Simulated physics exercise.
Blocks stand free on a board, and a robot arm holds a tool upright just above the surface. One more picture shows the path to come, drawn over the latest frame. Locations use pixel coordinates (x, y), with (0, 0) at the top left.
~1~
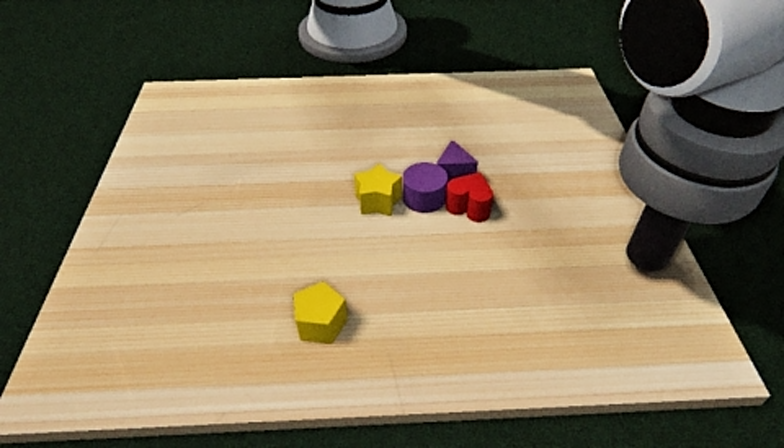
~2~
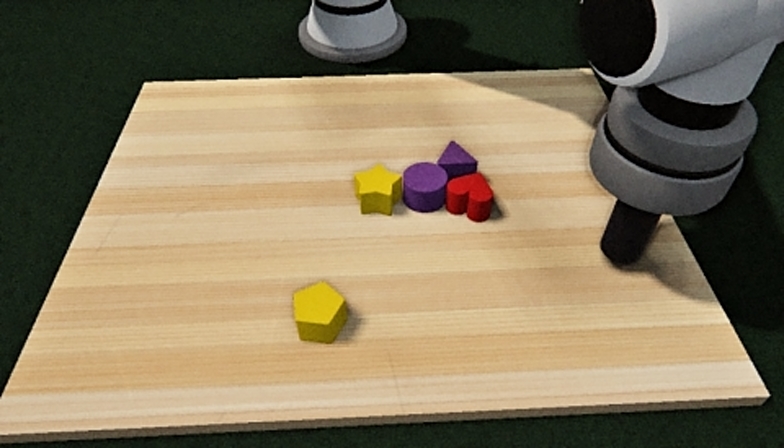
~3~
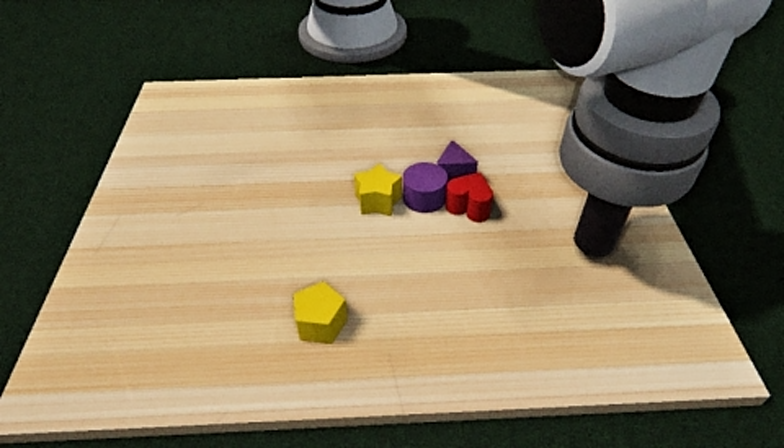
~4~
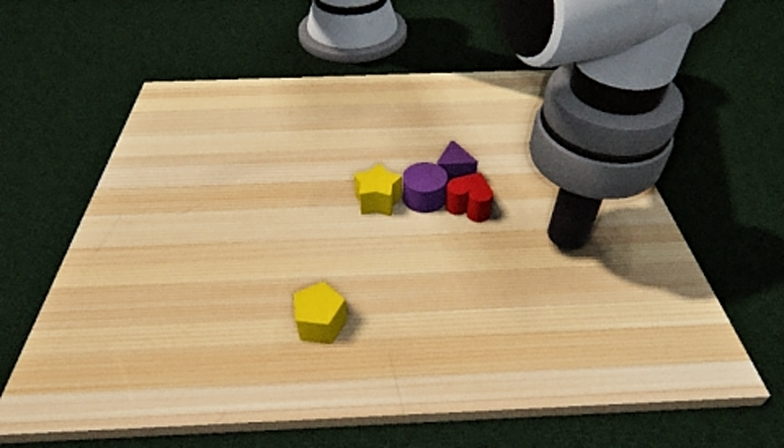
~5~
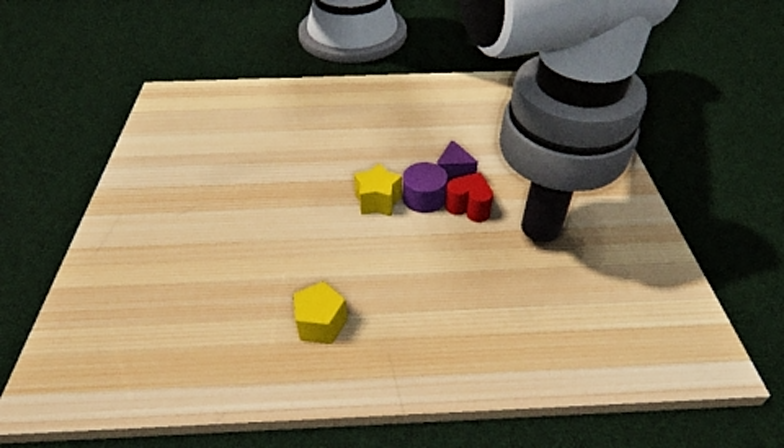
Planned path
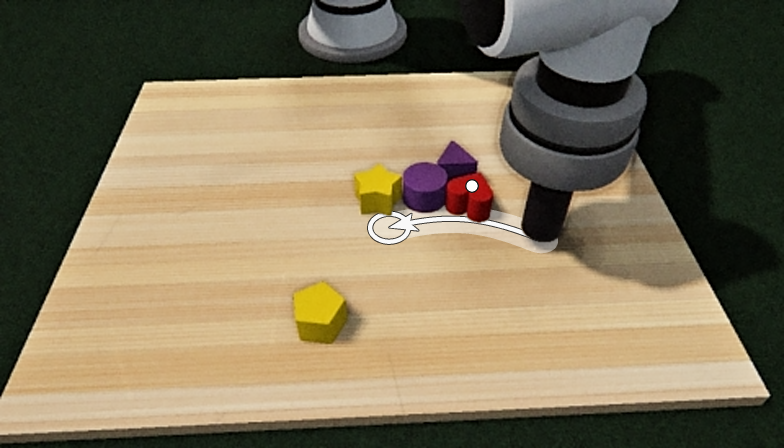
The video shows a robot arm moving its dark upright tool steadily left across a wooden board, nearing a cluster of yellow, purple and red blocks, while those blocks and a separate yellow pentagonal block stay still.
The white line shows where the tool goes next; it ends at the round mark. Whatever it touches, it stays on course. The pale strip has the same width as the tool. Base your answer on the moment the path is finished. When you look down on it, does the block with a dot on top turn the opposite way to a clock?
No, that is not how it ends up.
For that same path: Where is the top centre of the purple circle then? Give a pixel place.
At pixel (405, 158).
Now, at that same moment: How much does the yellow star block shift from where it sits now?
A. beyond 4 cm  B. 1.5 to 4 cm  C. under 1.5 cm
C: Under 1.5 cm.
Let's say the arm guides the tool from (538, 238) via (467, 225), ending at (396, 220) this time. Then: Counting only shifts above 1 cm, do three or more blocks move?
Yes, it checks out.
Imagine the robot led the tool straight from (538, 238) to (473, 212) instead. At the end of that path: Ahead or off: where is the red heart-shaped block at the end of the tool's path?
Still being pushed.
Path on the board, from (538, 238) by way of (488, 223) and (438, 219) to (389, 227); the dot is on the red heart-shaped block.
On the path given first. One third of the way, tool at (490, 213); yellow star block at (371, 179), turned 15° anticlockwise; purple circle at (415, 168); red heart-shaped block at (460, 179), turned 15° clockwise.
Two thirds of the way, tool at (438, 209); yellow star block at (369, 179), turned 20° anticlockwise; purple circle at (405, 158); purple triangular block at (459, 150), turned 20° clockwise; red heart-shaped block at (439, 171), turned 85° clockwise.
At the end, tool at (389, 217); yellow star block at (369, 179), turned 20° anticlockwise; purple circle at (405, 158); purple triangular block at (459, 150), turned 20° clockwise; red heart-shaped block at (439, 171), turned 85° clockwise.
